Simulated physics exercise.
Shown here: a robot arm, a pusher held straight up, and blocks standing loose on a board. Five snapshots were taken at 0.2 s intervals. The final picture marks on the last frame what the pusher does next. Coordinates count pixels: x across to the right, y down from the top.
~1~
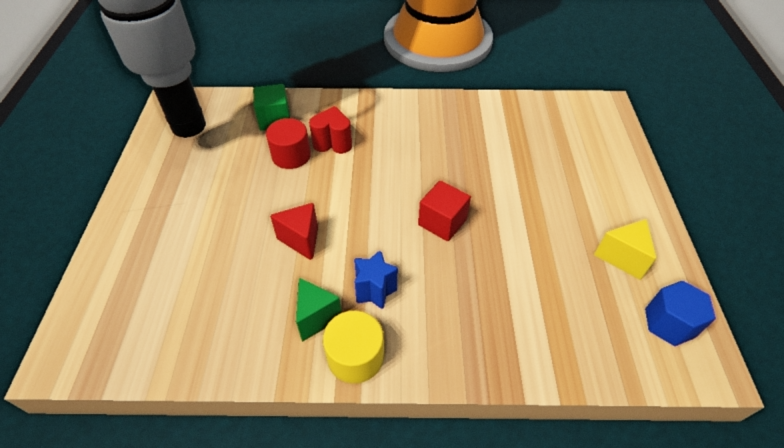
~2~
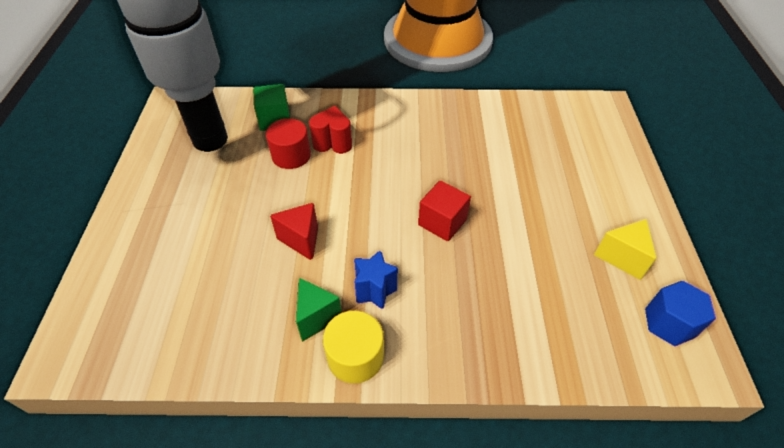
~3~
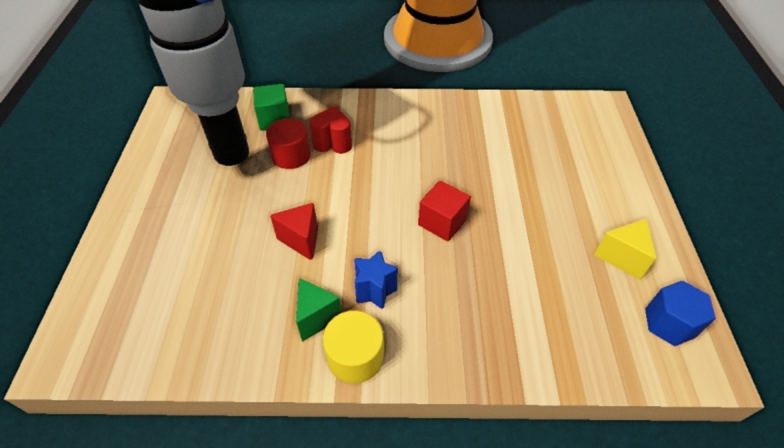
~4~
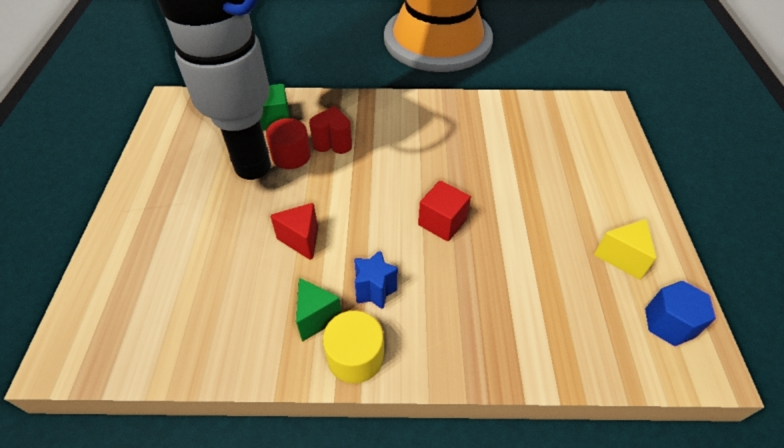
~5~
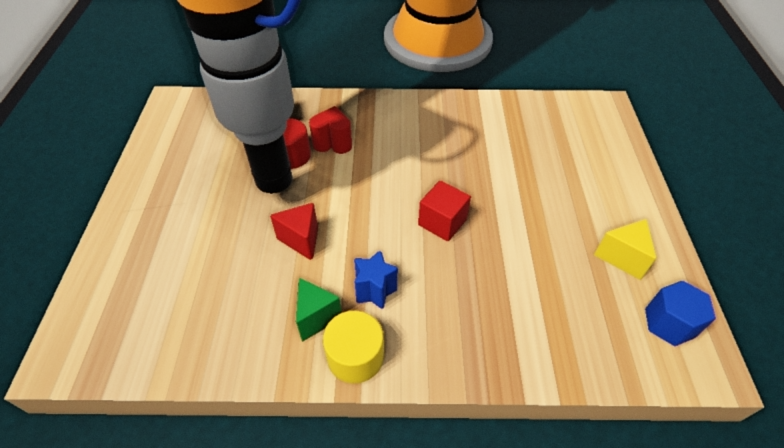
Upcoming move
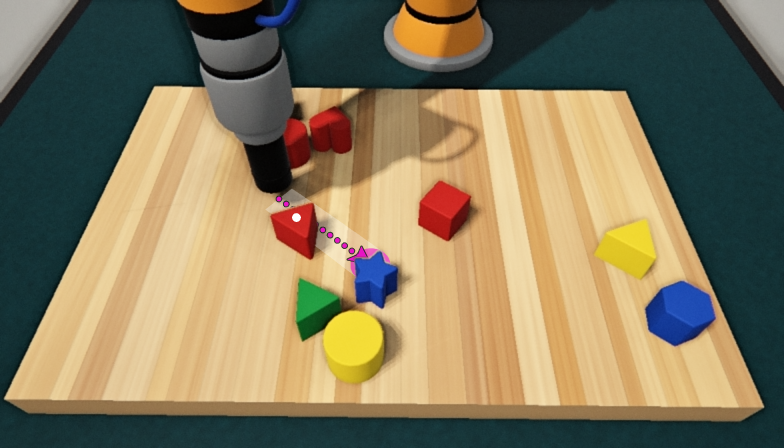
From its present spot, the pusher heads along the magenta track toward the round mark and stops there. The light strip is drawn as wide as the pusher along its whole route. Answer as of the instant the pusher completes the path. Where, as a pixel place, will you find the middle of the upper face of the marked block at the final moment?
The middle of its upper face should be somewhere near (314, 241).
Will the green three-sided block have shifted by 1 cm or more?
Answer: No.
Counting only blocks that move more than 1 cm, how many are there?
Expect one.
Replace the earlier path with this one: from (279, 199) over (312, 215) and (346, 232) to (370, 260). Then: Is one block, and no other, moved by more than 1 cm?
Yes, that is how it ends up.
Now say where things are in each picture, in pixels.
The first picture shows pusher's lower end (189, 127); red circle (286, 131); red three-sided block (296, 218); green three-sided block (311, 298); blue star (374, 269).
The second picture shows pusher (211, 141); blocks still.
The third picture shows pusher (232, 155); blocks still.
The fourth picture shows pusher (253, 168); blocks still.
The fifth picture shows pusher (274, 181); red circle (286, 131); red three-sided block (296, 218); green three-sided block (311, 298); blue star (374, 269).
Drawn move, straight from (279, 199) to (370, 265); the dot is on the red three-sided block.
What follows on the original path. One third of the way, pusher (306, 203); red three-sided block (300, 223), turned 15° clockwise.
Two thirds of the way, pusher (336, 224); red three-sided block (313, 242), turned 65° clockwise.
At the end, pusher (370, 248); red circle still; red three-sided block (314, 241), turned 70° clockwise; green three-sided block still; blue star (377, 272).
